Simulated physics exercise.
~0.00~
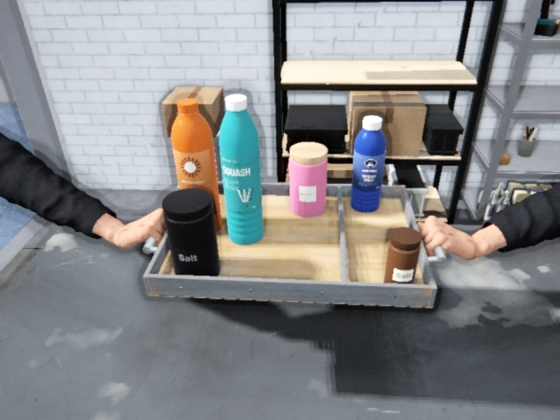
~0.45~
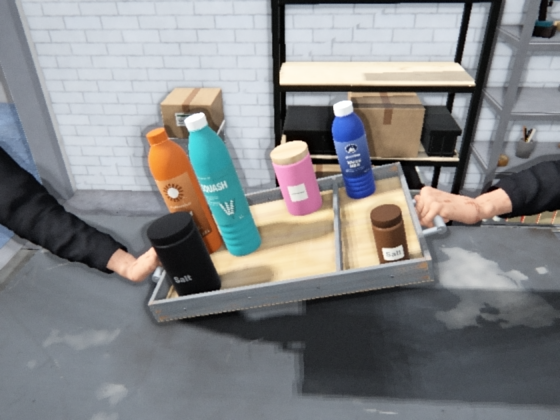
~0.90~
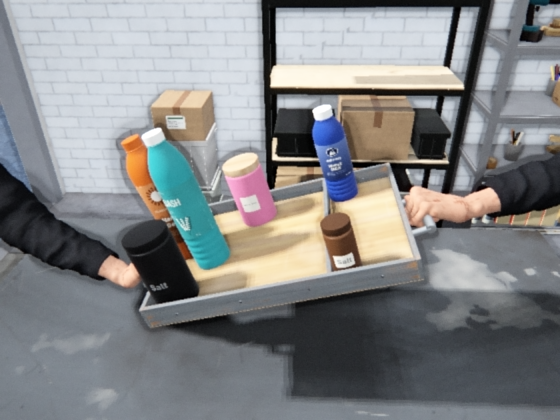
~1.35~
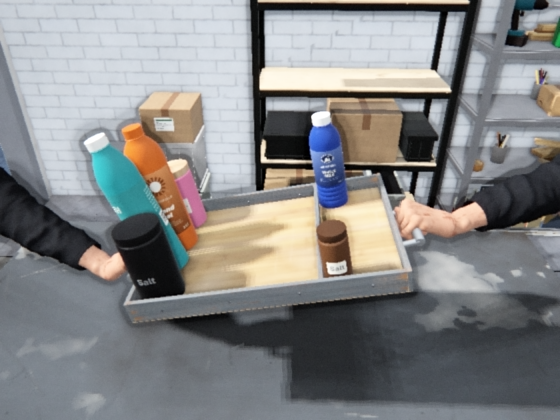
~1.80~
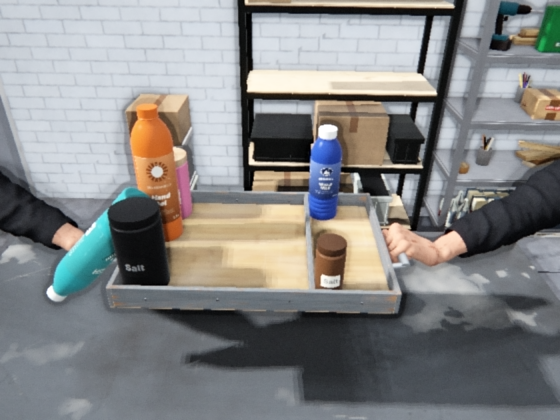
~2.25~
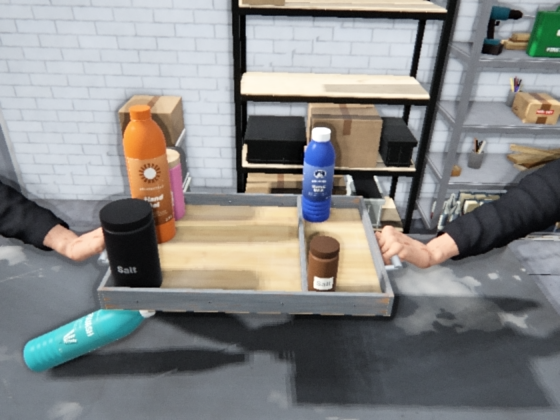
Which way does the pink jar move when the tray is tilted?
The pink jar slides to the left, ending up partly hidden behind the orange bottle.
